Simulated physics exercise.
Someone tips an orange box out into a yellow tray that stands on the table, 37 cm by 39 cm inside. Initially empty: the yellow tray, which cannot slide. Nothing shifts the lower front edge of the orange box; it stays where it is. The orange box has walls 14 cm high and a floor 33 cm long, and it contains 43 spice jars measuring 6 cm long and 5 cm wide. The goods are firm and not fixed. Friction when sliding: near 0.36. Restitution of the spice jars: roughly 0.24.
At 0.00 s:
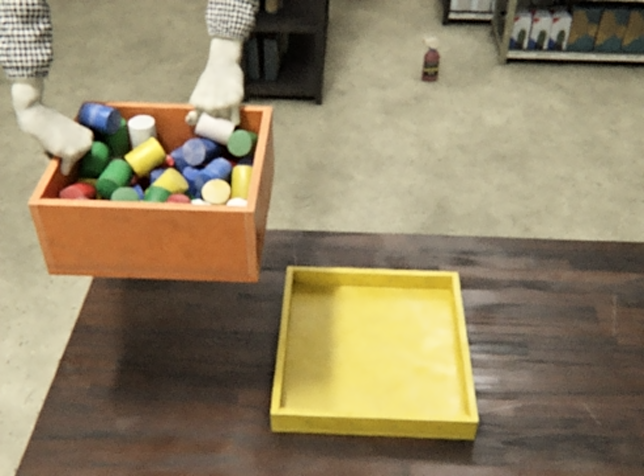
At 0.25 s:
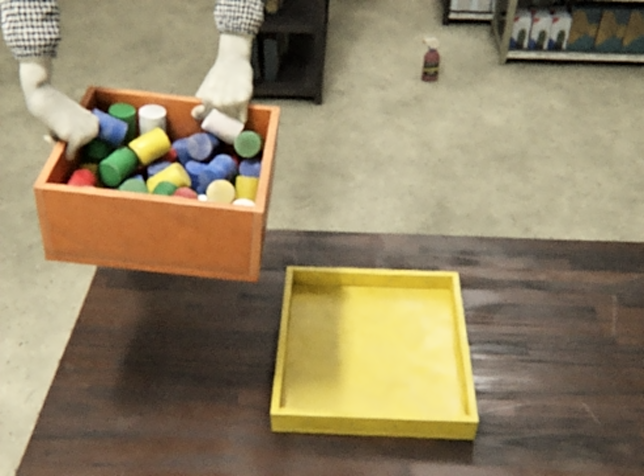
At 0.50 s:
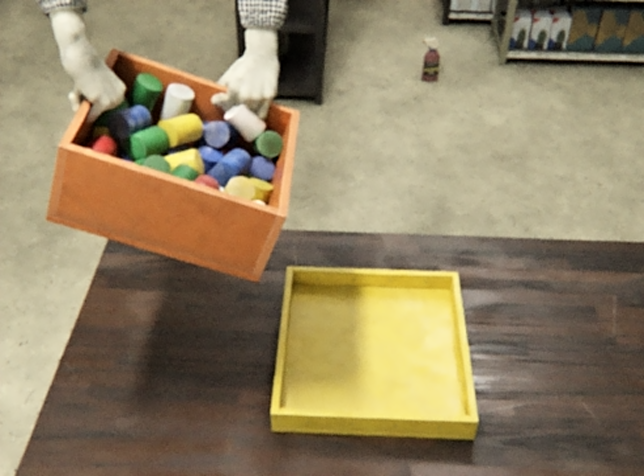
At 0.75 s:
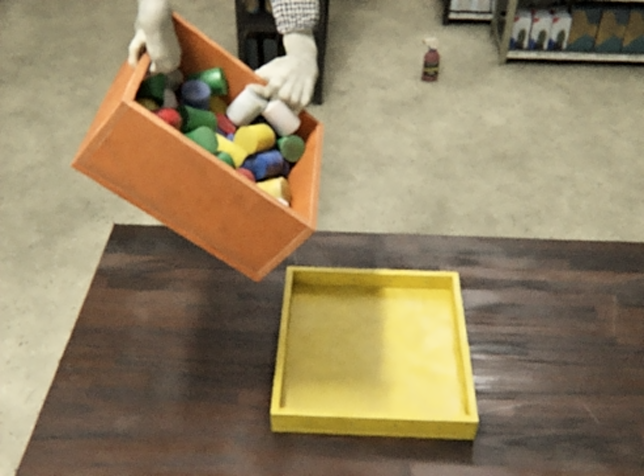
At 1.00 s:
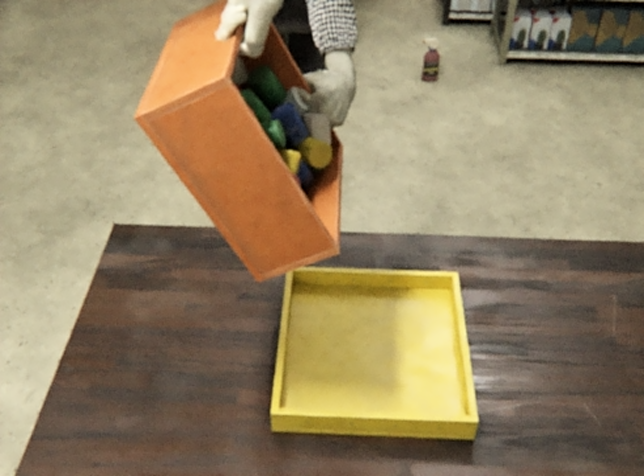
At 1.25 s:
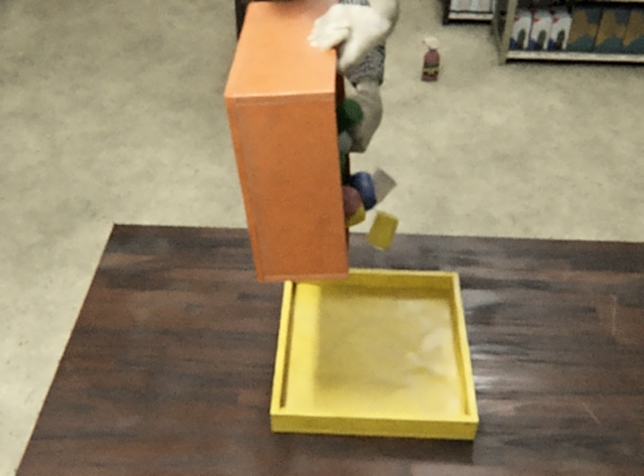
Two hands tilt an orange box of colourful cylinders steeply rightward until several tumble out.
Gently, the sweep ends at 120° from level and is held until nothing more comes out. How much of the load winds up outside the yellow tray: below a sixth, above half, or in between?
Of the spice jars, a sixth through one half miss the yellow tray and stay outside it.
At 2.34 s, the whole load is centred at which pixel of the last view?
I'd put the middle close to (421, 342) in the last view.
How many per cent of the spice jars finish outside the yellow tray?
That comes to around 30 per cent.
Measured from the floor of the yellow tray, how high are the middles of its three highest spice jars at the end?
It reaches close to 7 cm.
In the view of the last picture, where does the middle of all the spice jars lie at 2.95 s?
Estimated centre in the last picture: (418, 342).
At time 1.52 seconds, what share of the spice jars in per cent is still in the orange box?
70 %.
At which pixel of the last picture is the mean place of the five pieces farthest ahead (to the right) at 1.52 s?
Close to (429, 336).
After 1.52 s, tilt 105°; 31 still in the orange box, 4 in the yellow tray, 1 outside the yellow tray and 7 in the air.
After 1.86 s, tilt 119°; 6 still in the orange box, 18 in the yellow tray, 11 outside the yellow tray and 8 in the air.
After 2.34 s, tilt 120°; 32 in the yellow tray and 11 outside the yellow tray.
Outcome (at 2.95 s), 31 in the yellow tray and 12 outside the yellow tray. Asked share, 12 of 43, 28 per cent.
